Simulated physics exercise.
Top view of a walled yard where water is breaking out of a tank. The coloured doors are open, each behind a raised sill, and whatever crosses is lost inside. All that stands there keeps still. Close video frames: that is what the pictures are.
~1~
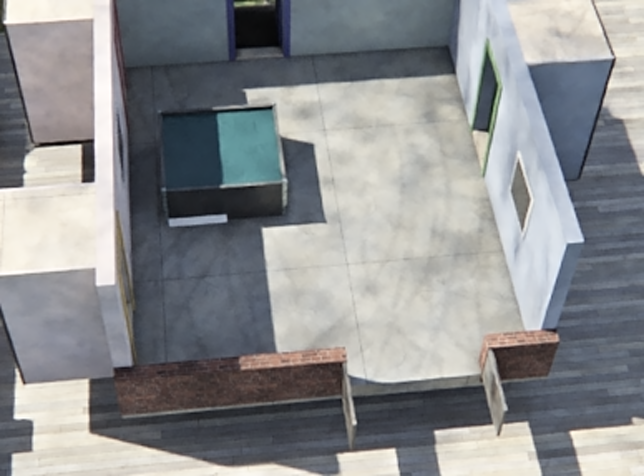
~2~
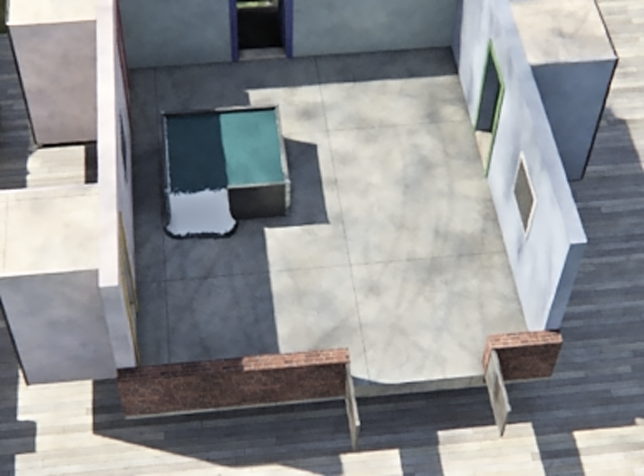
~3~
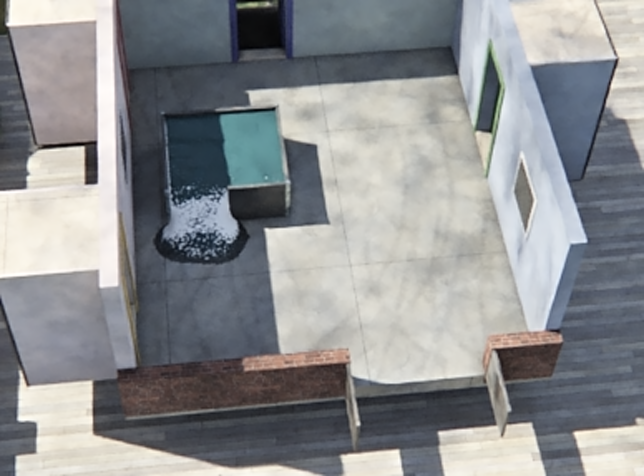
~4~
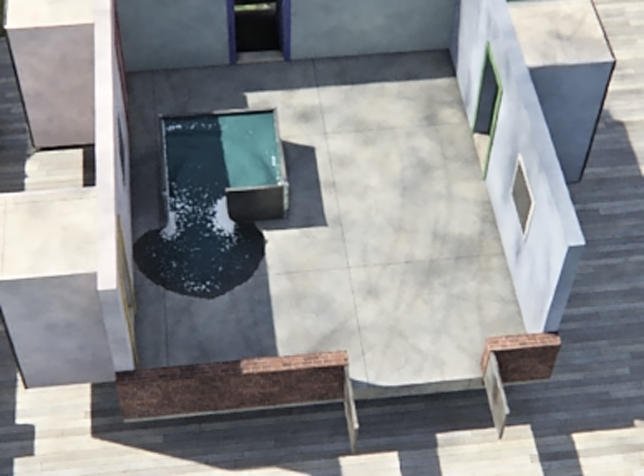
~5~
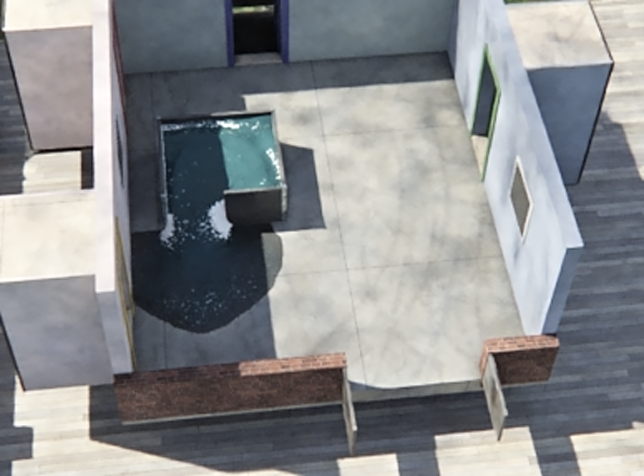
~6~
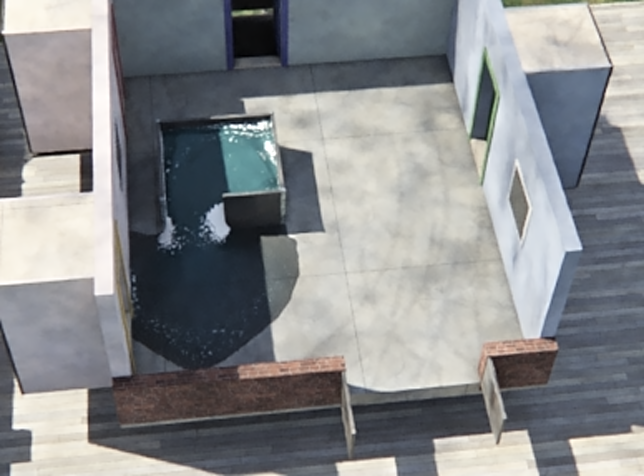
Water broke out of the near side of a square tank in a walled yard, foaming white at first, then spread in a dark, widening pool across the floor to the low brick wall.
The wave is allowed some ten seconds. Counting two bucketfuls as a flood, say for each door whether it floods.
My prediction: Yellow door: No more than two buckets. Blue door: No more than two buckets. Red door: No more than two buckets. Green door: No more than two buckets.
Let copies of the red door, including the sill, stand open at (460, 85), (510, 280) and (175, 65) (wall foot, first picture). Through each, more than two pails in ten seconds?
In that order: Takes less, passes that mark, holds.
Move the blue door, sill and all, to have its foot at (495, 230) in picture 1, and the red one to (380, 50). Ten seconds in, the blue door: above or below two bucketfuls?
Well, the way I see it, the blue door crosses the threshold.
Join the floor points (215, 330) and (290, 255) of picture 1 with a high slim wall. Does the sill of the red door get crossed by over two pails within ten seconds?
Red door: Undershoots.
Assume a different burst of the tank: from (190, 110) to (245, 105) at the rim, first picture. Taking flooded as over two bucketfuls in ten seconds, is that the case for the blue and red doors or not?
The blue exceeds the limit and the red exceeds the limit.
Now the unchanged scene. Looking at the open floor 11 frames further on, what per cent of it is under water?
The answer is around 25 per cent.
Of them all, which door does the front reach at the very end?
The blue one.
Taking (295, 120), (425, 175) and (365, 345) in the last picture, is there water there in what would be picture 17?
Result, in that order: Not wetted / not wetted / wetted.
A moment on, water covers 20 % of the floor; the yellow door wet at the sill, nothing in, the blue door not reached, the red door not reached, the green door not reached.
Next, water covers 25 % of the floor; the yellow door wet at the sill, nothing in, the blue door not reached, the red door not reached, the green door not reached.
Then, water covers 40 % of the floor; the yellow door under two buckets in, the blue door not reached, the red door not reached, the green door not reached.
Later, water covers 60 % of the floor; the yellow door under two buckets in, the blue door not reached, the red door wet at the sill, nothing in, the green door wet at the sill, nothing in.
In the end, water covers 90 % of the floor; the yellow door under two buckets in, the blue door wet at the sill, nothing in, the red door wet at the sill, nothing in, the green door wet at the sill, nothing in.
